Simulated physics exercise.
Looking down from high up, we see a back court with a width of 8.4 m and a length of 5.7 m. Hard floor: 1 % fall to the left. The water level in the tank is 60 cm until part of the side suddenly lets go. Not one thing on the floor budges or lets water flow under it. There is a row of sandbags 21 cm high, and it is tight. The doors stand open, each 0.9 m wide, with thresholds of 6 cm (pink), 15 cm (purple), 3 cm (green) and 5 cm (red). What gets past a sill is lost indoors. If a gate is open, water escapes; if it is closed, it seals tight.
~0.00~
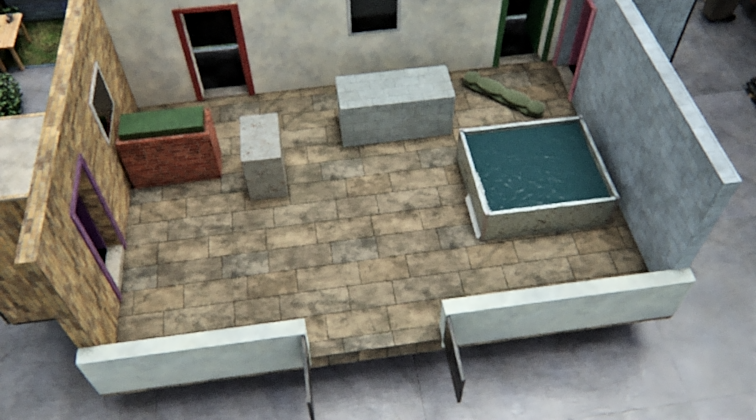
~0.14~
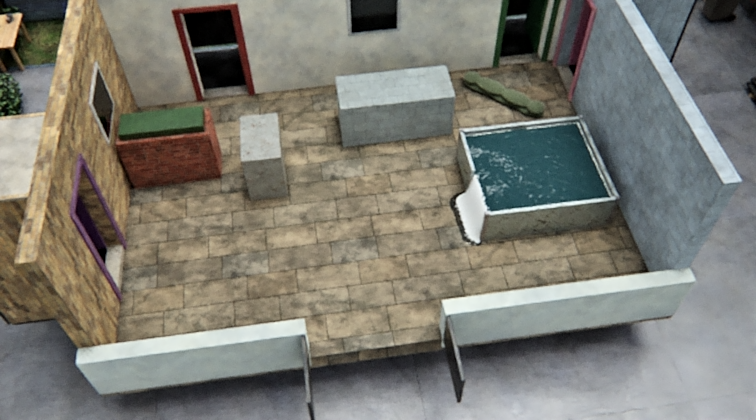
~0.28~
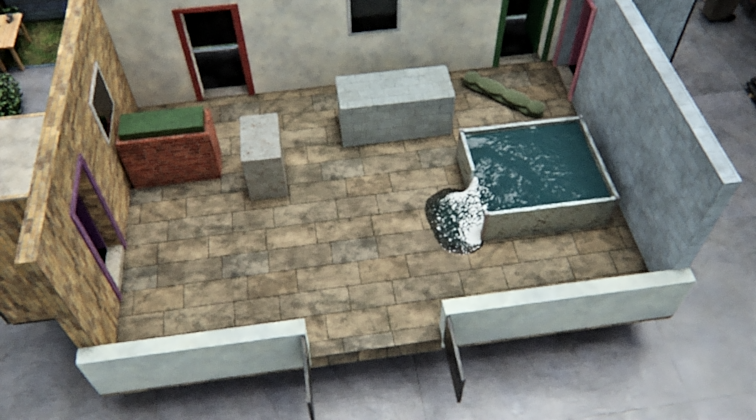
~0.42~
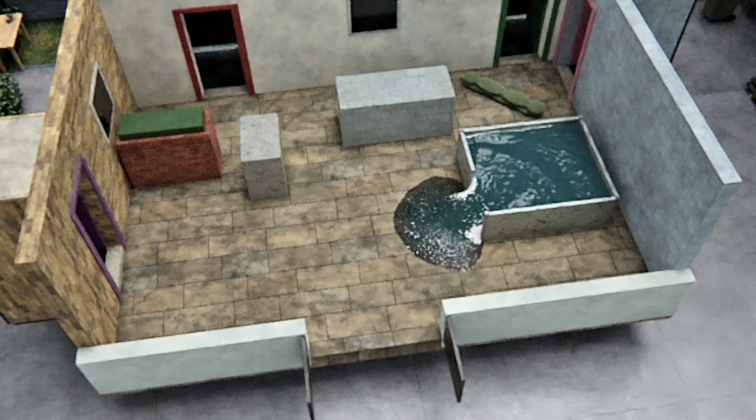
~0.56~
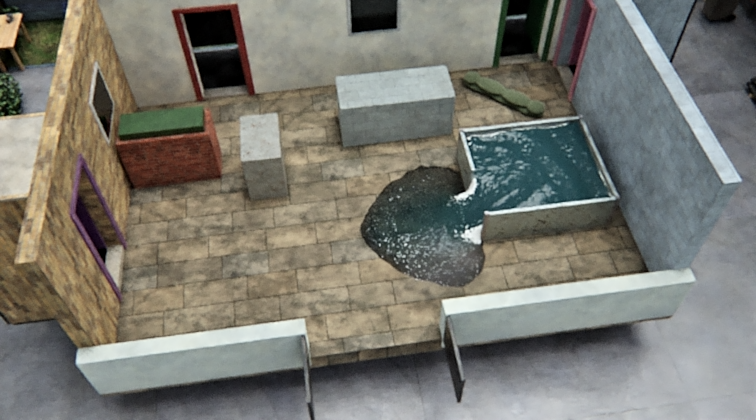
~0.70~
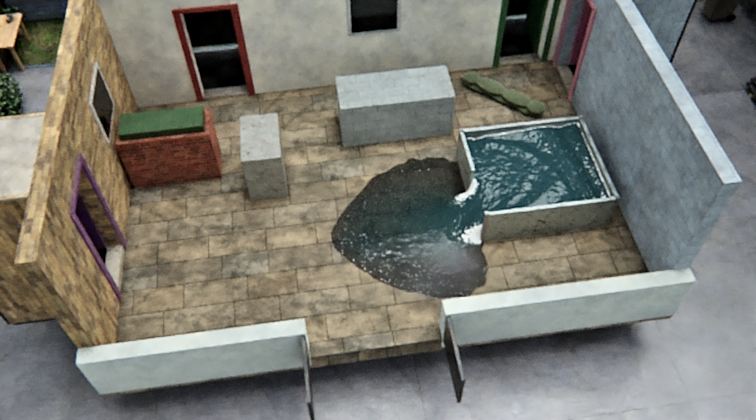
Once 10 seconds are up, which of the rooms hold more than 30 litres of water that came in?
As I see it, at the pink door the water let in will remain short of the limit; at the purple door the water let in will remain short of the limit; at the green door the water let in will remain short of the limit; at the red door the water let in will remain short of the limit.
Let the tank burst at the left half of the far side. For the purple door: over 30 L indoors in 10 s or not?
Measured against that limit, the purple door stays within it.
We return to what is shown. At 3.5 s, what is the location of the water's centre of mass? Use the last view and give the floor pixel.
Roughly (389, 217) in the last picture.
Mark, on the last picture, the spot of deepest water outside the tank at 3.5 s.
Position: About (139, 366).
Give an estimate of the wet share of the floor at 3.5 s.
Covered: Roughly 55 %.
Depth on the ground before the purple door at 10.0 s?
Roughly 9.5 centimetres.
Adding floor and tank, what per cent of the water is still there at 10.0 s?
Some 84 in a hundred.
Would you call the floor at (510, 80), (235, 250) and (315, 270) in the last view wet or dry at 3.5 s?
Untouched, soaked, soaked.
After 1.4 s water covers 30 % of the floor and is deepest (34 cm) near (469, 224); pink door not reached, purple door not reached, green door not reached, red door not reached.
After 2.2 s water covers 45 % of the floor and is deepest (27 cm) near (469, 224); pink door not reached, purple door not reached, green door not reached, red door not reached.
After 3.5 s water covers 55 % of the floor and is deepest (24 cm) near (139, 366); pink door not reached, purple door 17 cm at the sill, 1 L in, green door not reached, red door 6 cm at the sill, 0 L in.
After 6.0 s water covers 65 % of the floor and is deepest (18 cm) near (161, 189); pink door not reached, purple door 10 cm at the sill, 6 L in, green door not reached, red door 3 cm at the sill, 2 L in.
After 10.0 s water covers 65 % of the floor and is deepest (12 cm) near (114, 370); pink door not reached, purple door 10 cm at the sill, 6 L in, green door not reached, red door 7 cm at the sill, 5 L in.
